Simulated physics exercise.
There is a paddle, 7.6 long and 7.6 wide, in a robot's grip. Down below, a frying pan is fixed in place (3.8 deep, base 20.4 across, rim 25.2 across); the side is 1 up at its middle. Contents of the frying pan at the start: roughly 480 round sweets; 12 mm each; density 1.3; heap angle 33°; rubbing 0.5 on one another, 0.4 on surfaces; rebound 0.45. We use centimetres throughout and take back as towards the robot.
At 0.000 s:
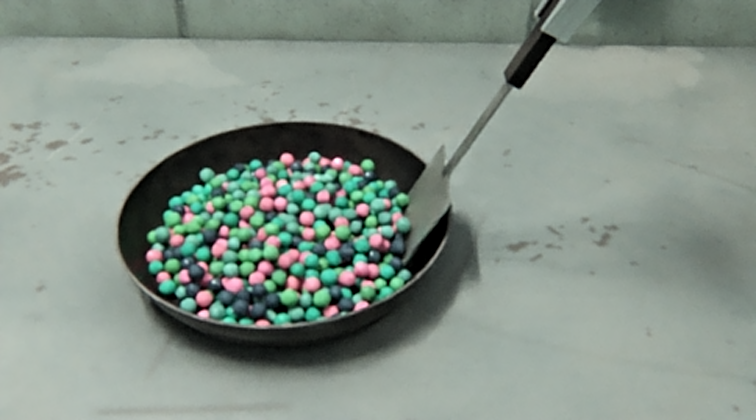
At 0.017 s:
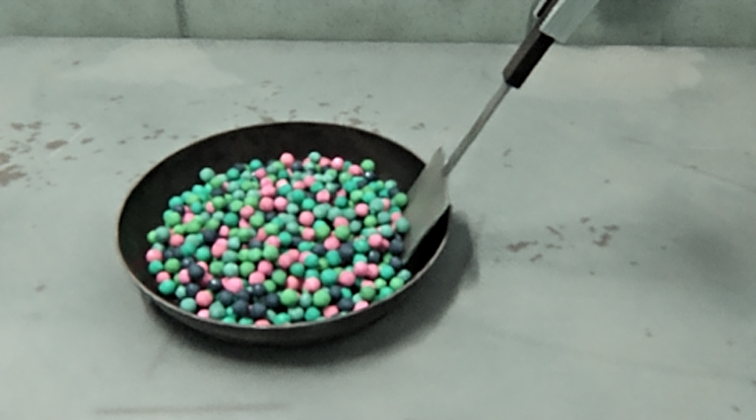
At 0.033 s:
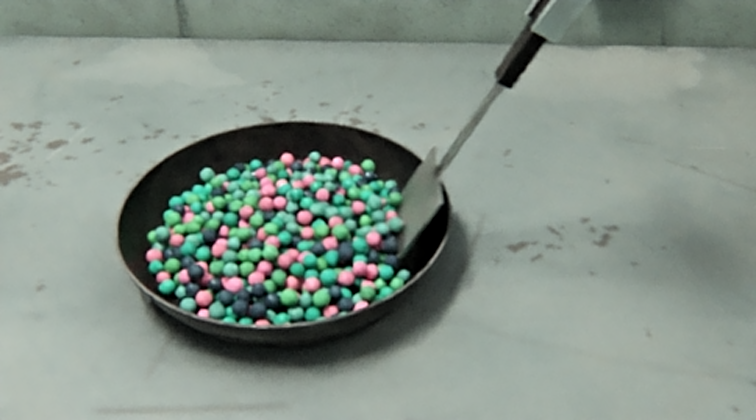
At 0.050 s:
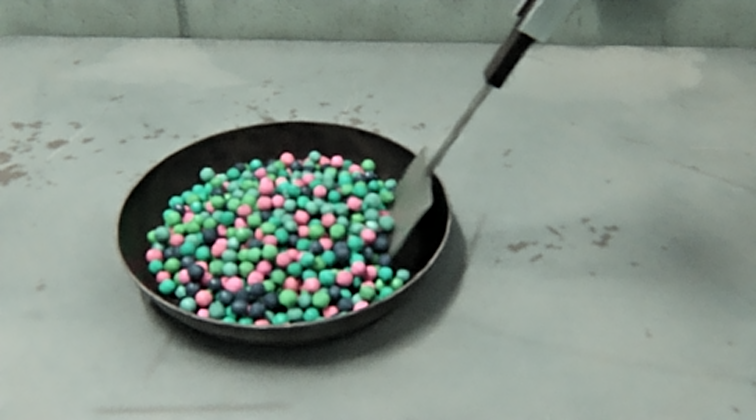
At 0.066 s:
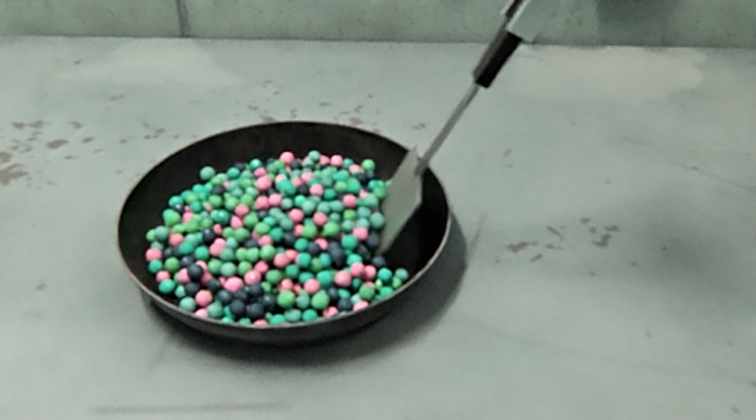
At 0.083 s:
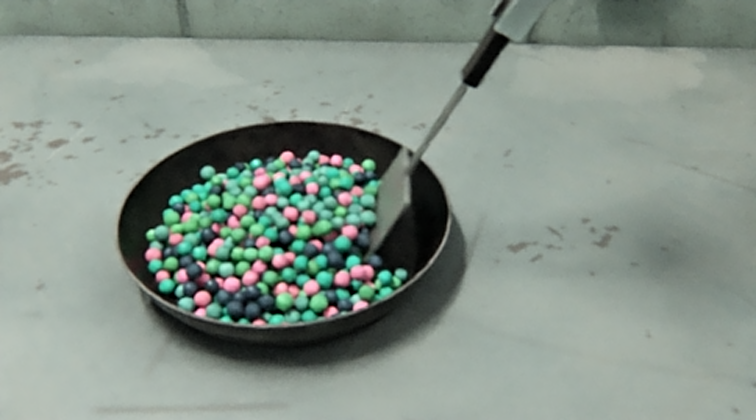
We see a dark frying pan filled with small round sweets in green, teal, pink and dark blue on a grey surface, while a metal paddle at its right side moves slowly left, pushing the nearby sweets slightly inward.
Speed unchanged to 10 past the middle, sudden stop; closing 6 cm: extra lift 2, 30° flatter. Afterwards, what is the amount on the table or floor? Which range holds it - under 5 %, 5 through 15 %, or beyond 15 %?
The range 5 through 15 % holds it.
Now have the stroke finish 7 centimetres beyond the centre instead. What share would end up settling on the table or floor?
About 0 %.
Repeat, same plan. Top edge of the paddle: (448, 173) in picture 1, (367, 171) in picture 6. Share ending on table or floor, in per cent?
25 %.
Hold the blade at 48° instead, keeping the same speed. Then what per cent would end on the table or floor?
In that case, around 10 percent would end up on the table or floor.
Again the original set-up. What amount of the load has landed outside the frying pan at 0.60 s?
Roughly 8 per cent.
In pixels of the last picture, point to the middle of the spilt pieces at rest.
Centre of the spill: Approx. (83, 258).
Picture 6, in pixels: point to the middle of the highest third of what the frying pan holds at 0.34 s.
I'd say close to (194, 204).
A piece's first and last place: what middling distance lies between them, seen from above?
Somewhere near 3 centimetres, I reckon.
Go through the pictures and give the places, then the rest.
In the first frame, the paddle top edge at (447, 172), sloping 63°; upper third of the load around (296, 219), from x 155 to 405, top at y 160; 478 in the frying pan.
In the second frame, the paddle top edge at (445, 172), sloping 63°; upper third of the load around (298, 219), from x 155 to 405, top at y 160.
In the third frame, the paddle top edge at (438, 172), sloping 63°; upper third of the load around (305, 218), from x 155 to 405, top at y 160.
In the fourth frame, the paddle top edge at (428, 172), sloping 63°; upper third of the load around (305, 220), from x 155 to 405, top at y 155.
In the fifth frame, the paddle top edge at (418, 172), sloping 63°; upper third of the load around (304, 217), from x 155 to 400, top at y 155.
In the sixth frame, the paddle top edge at (407, 171), sloping 63°; upper third of the load around (299, 215), from x 155 to 400, top at y 155; 478 in the frying pan.
After 0.21 s, sloping 63°, highest piece 5 above the table; 478 in the frying pan.
After 0.34 s, sloping 53°, highest piece 6 above the table; 478 in the frying pan.
After 0.60 s, sloping 33°, highest piece 6 above the table; 435 in the frying pan, 40 on the table or floor, 3 on the blade or in flight.
After 1.65 s, sloping 33°, highest piece 6 above the table; 435 in the frying pan, 43 on the table or floor.
In the end, 435 in the frying pan, 43 on the table or floor. That is 9 % on the table or floor.
